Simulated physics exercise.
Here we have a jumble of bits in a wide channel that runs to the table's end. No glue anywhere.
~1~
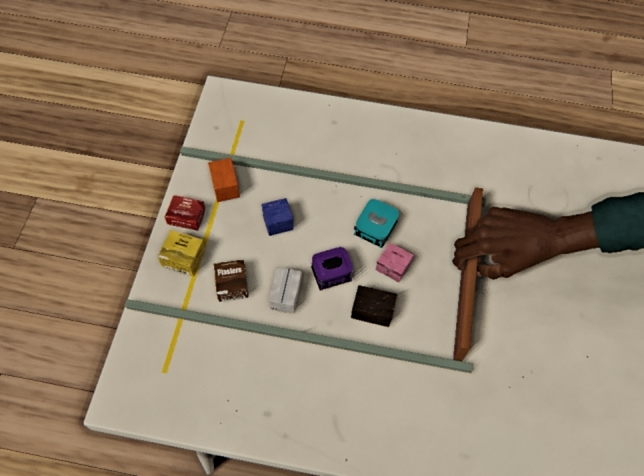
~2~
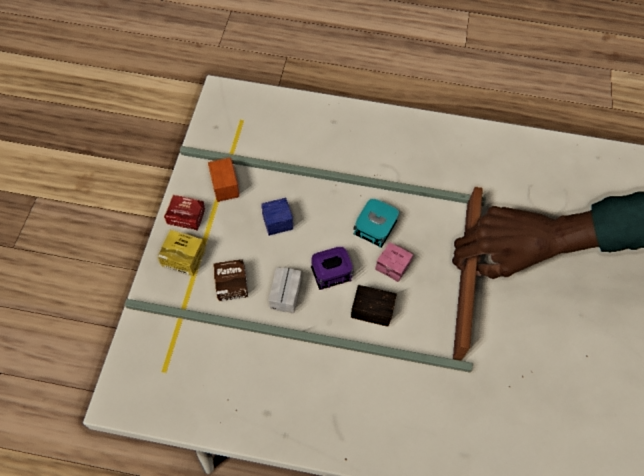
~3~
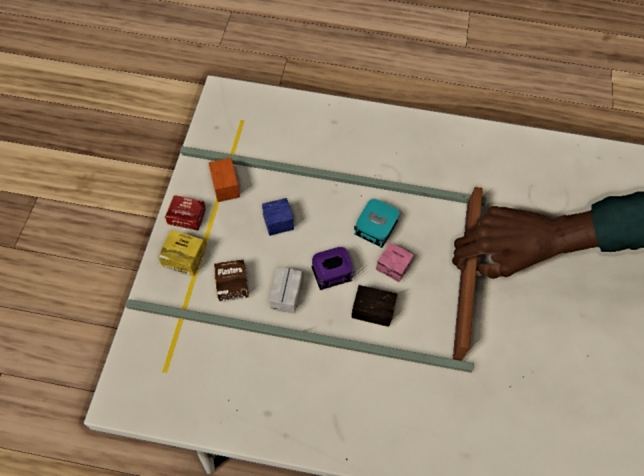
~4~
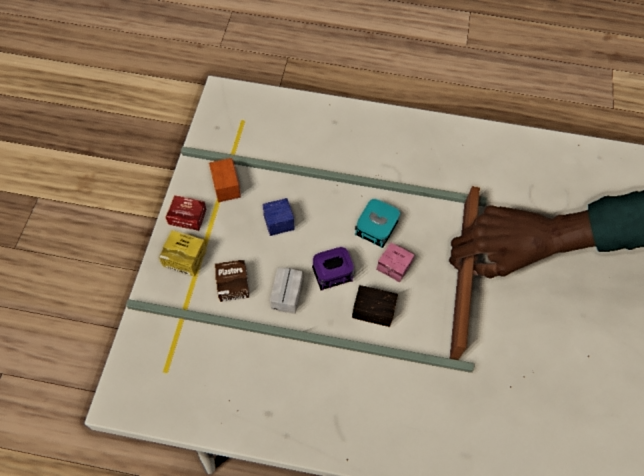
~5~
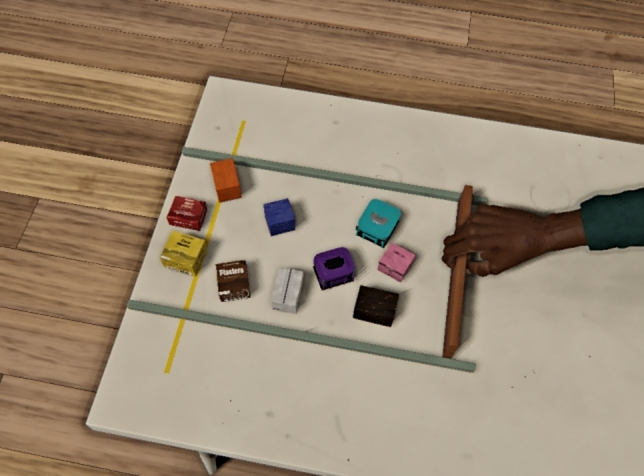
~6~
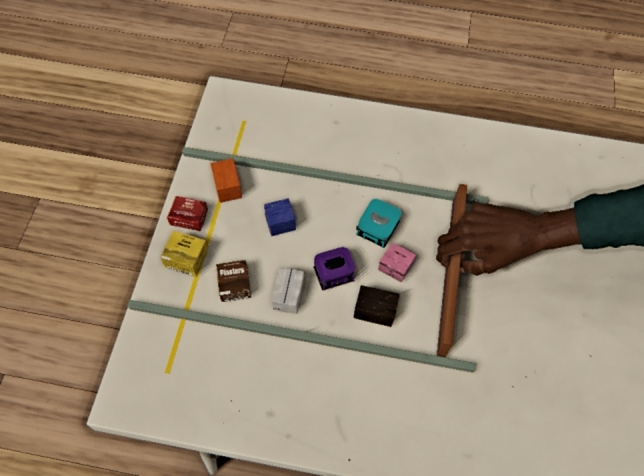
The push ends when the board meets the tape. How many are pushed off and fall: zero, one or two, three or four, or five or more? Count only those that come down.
Here the number that fall off is three or four.
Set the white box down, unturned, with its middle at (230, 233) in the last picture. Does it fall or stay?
From there it is lost.
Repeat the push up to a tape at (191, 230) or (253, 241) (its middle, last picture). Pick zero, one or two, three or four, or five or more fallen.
The falls would be 5 or more; not one.
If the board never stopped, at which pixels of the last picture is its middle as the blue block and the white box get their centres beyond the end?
Its middle is around (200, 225) and around (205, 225).
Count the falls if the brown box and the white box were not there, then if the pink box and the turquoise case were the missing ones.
Fallen: 2, and 2 in the other try.
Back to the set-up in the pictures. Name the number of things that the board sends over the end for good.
In all, 3 of them.
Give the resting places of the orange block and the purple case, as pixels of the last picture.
The orange block stops around (190, 167); the purple case around (164, 240).
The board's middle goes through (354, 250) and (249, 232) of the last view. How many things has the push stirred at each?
5 and 10.
Soon after, none off yet; red box at rest near (188, 213); yellow box at rest near (185, 254); orange block at rest near (226, 181).
Then, none off yet; red box moved a little near (174, 211); yellow box moved about its own width near (145, 232); orange block moved a little near (214, 176).
At rest, the number that fall off is three or four; fallen, brown box, yellow box and red box.
